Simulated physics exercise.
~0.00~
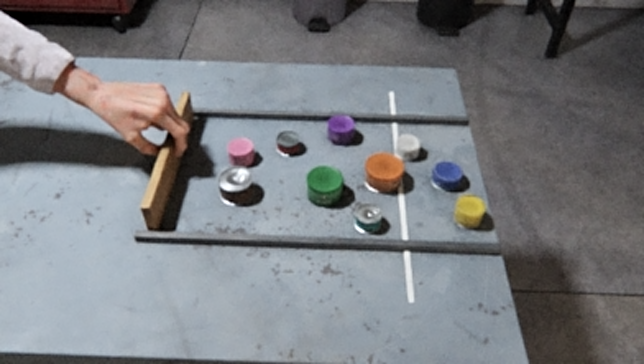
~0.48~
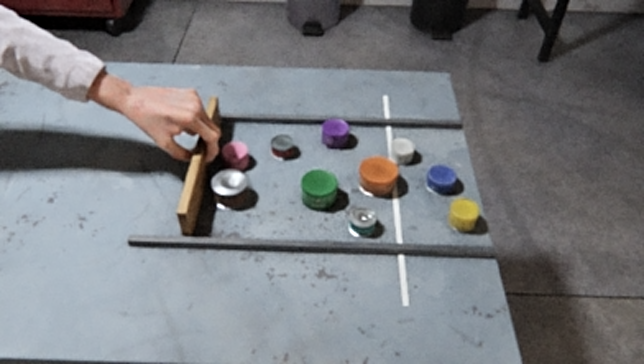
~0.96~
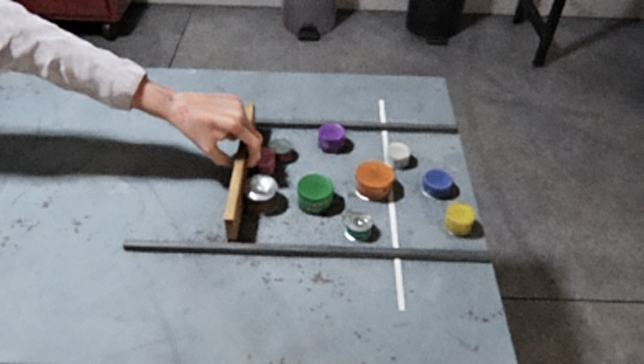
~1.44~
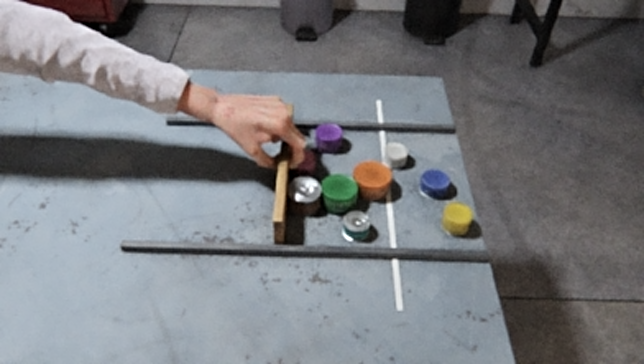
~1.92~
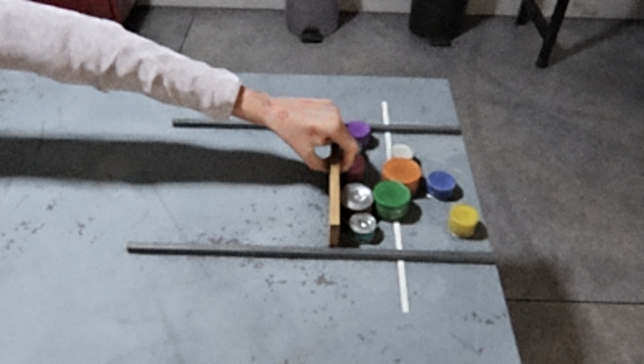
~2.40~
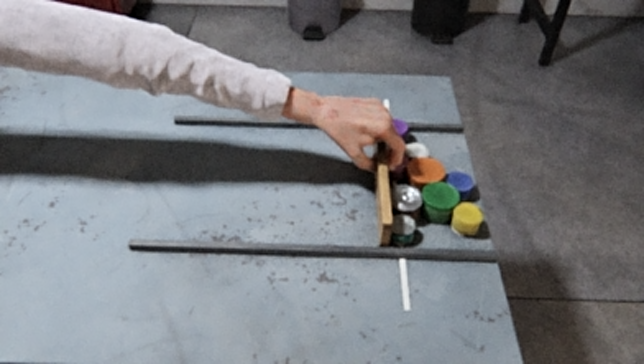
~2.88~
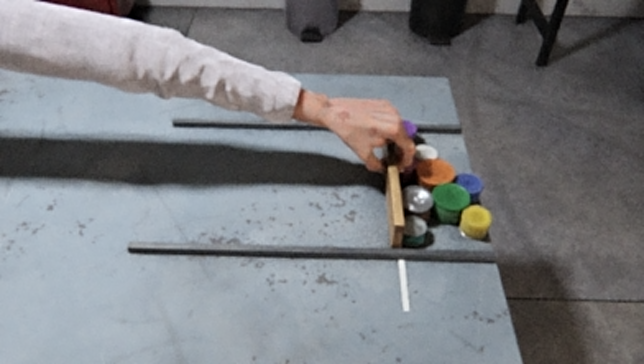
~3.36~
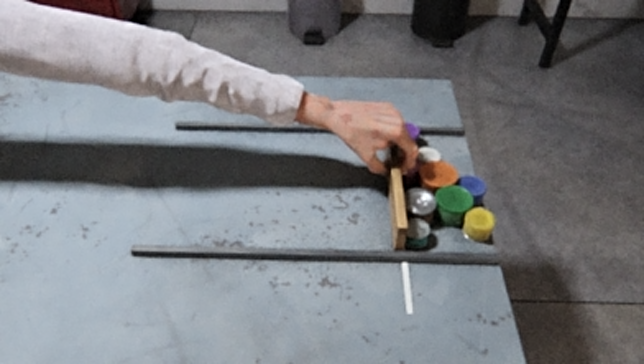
On a gray table, a hand pushes a board right, bunching small containers near the edge.
